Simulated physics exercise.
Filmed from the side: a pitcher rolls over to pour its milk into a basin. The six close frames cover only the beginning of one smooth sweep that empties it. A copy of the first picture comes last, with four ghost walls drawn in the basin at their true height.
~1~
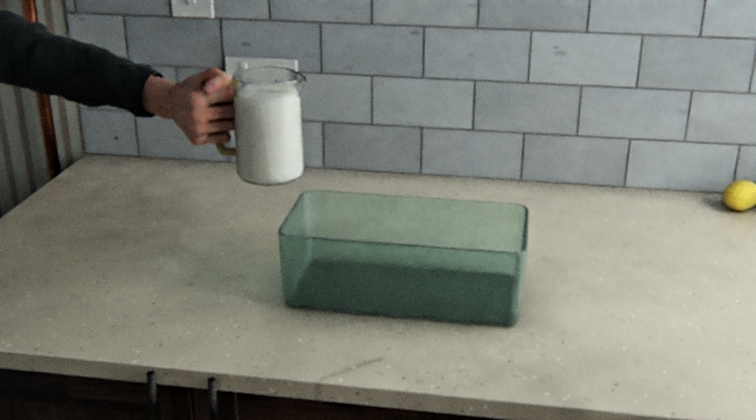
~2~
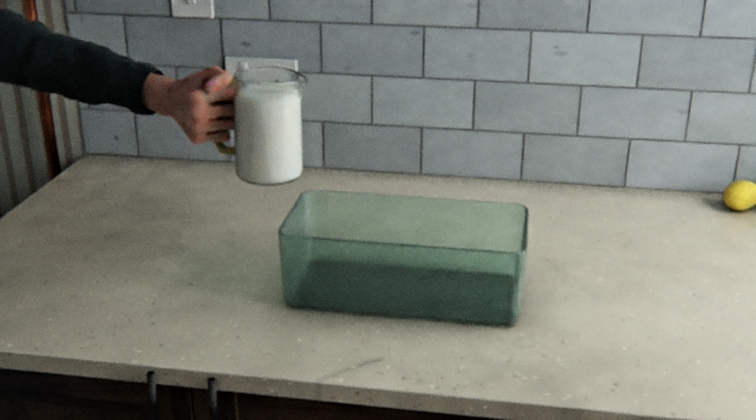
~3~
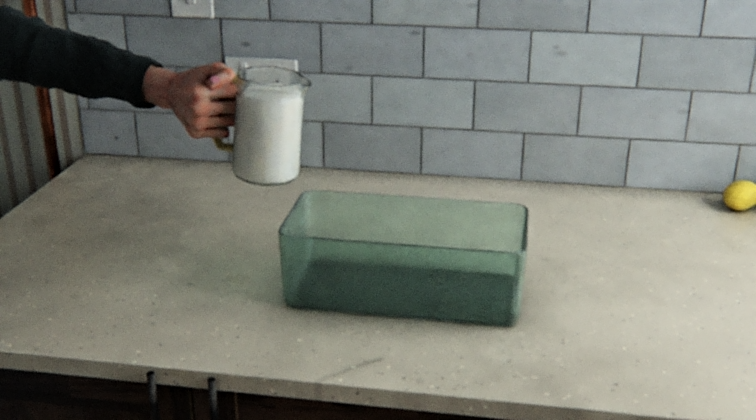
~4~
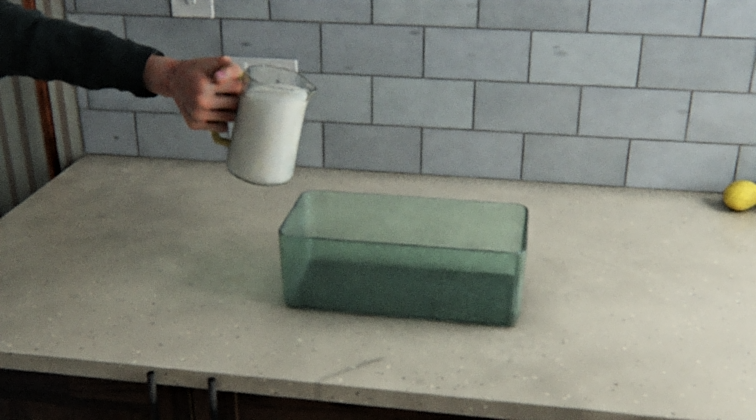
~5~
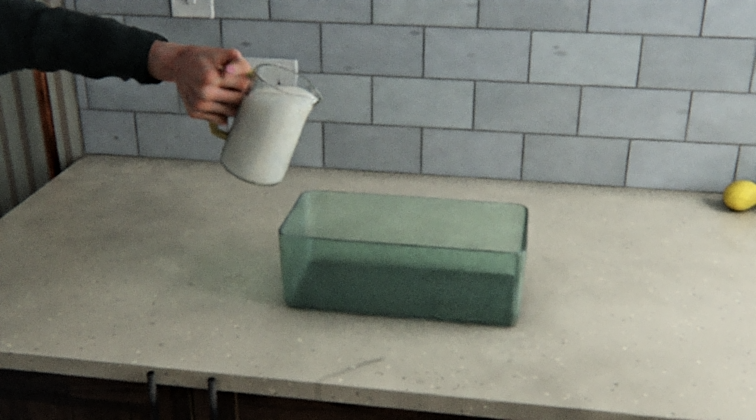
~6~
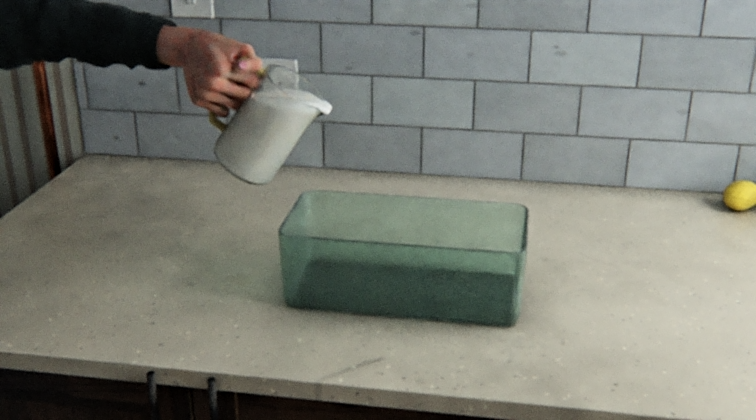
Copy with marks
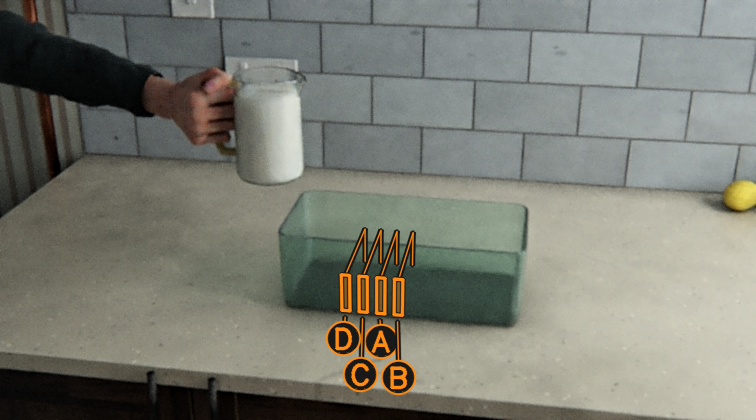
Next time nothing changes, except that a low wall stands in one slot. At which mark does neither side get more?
The best slot is C.
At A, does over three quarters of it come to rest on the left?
Yes, it does.
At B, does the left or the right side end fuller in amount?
The left one.
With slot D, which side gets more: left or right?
The right side.
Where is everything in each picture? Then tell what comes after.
The first picture shows upright, lip at (305, 79); basin from (285, 303) to (519, 324); nothing has left yet.
The second picture shows upright, lip at (306, 81); nothing has left yet.
The third picture shows tipped about 6°, lip at (310, 84); nothing has left yet.
The fourth picture shows tipped about 13°, lip at (315, 90); nothing has left yet.
The fifth picture shows tipped about 23°, lip at (321, 99); nothing has left yet.
The sixth picture shows tipped about 34°, lip at (326, 111); milk is over the lip, down to (326, 111).
On the marked copy, A at (380, 319); B at (397, 321); C at (362, 318); D at (345, 316).
Choosing A, about 91 % ends left of the wall and 6 % right of it; 3 % is lost outside.
Choosing B, about 95 % ends left of the wall and 3 % right of it; 3 % is lost outside.
Choosing C, about 46 % ends left of the wall and 53 % right of it.
Choosing D, about 11 % ends left of the wall and 89 % right of it.
